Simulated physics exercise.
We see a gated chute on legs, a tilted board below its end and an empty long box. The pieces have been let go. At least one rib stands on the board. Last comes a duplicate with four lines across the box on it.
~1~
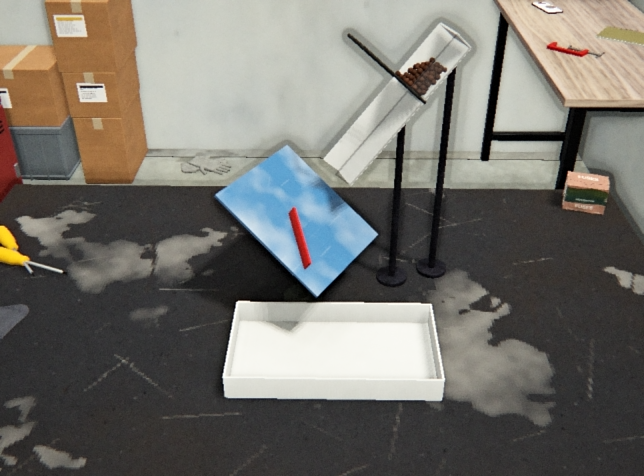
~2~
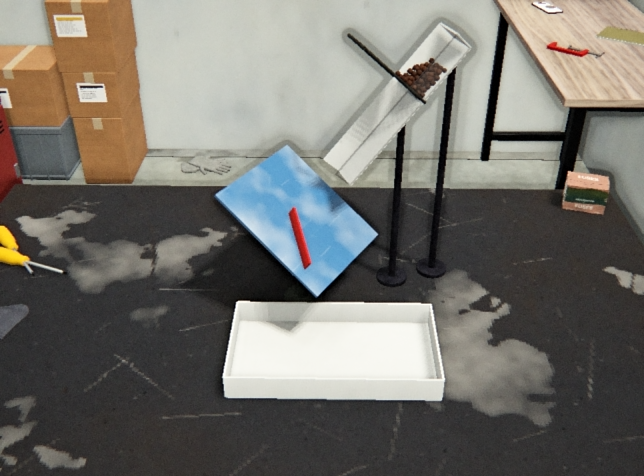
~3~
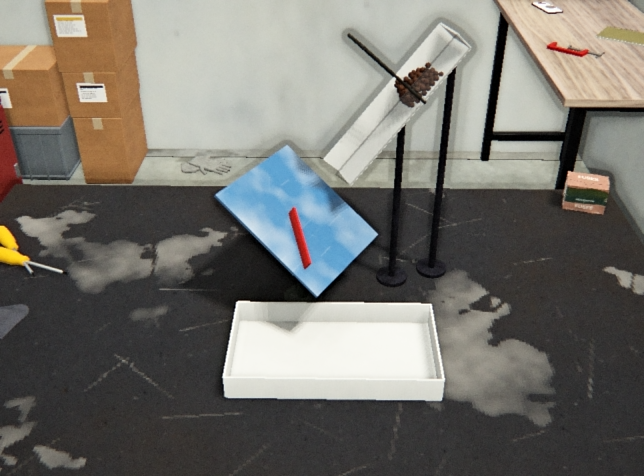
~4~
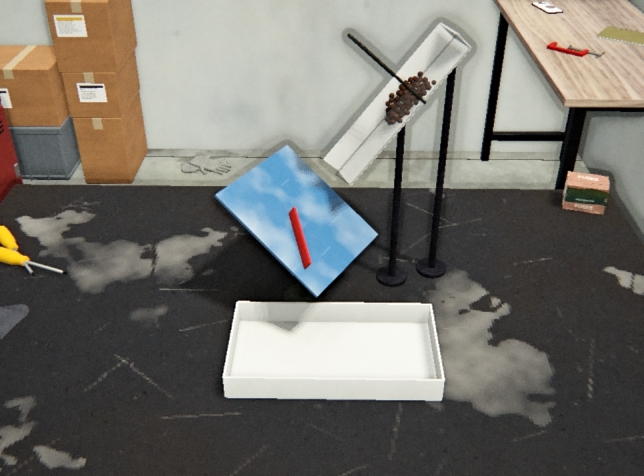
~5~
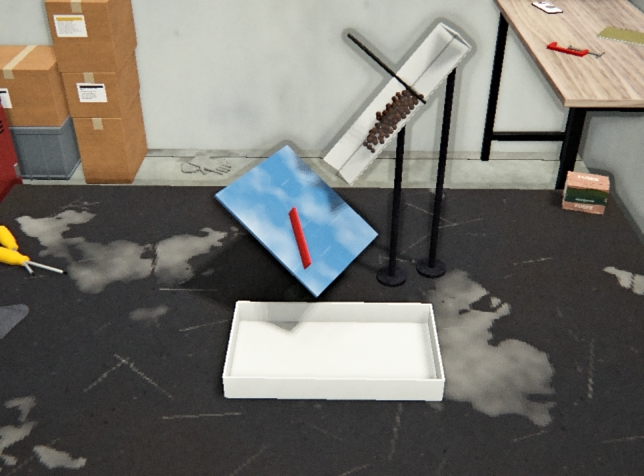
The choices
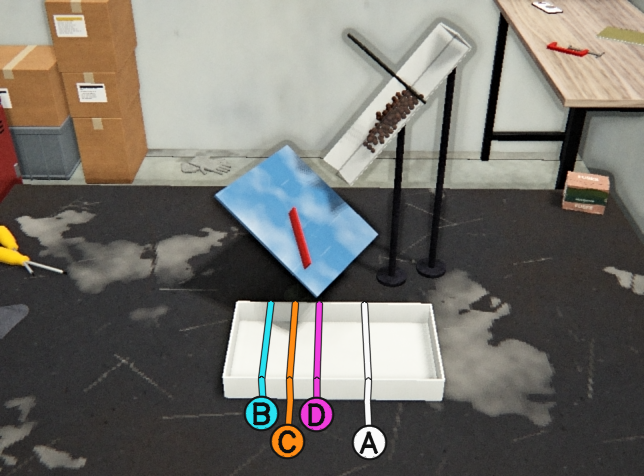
At the start, small brown pieces sit bunched near the top of a sloping white chute on black legs, above a tilted blue board with a red rib and an empty white box. The pieces then slide down and to the left along the chute, stretching into a longer, narrower cluster partway down.
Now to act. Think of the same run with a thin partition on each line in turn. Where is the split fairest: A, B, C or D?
Line A does it best.
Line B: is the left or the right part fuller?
The right side.
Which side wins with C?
Right.
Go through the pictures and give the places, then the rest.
Load behind the gate near (421, 80), allspice berries; lip of the chute near (344, 178), sloping fairly steeply, in the first picture.
Middle of the board near (301, 216), tilted fairly steeply; middle of its low edge near (350, 263); of its high edge near (254, 168), in the second picture.
Front corners of the box near (224, 377) and (444, 380), empty; front of the load near (405, 101), in the third picture.
Middle of the load near (404, 99); its front near (390, 122), close to a third of the way to the lip; rib from (294, 207) to (311, 263), in the fourth picture.
Middle of the load near (392, 112); its front near (366, 144), close to two thirds of the way to the lip, in the fifth picture.
On the marked copy, line A crosses the front rim at (368, 379); line B crosses the front rim at (261, 378); line C crosses the front rim at (289, 378); line D crosses the front rim at (316, 378).
For line A, of what is caught, close to half on the left of the divider, close to half on the right.
For line B, of what is caught, none at all on the left of the divider, the whole lot on the right.
For line C, of what is caught, none at all on the left of the divider, the whole lot on the right.
For line D, of what is caught, none at all on the left of the divider, the whole lot on the right.
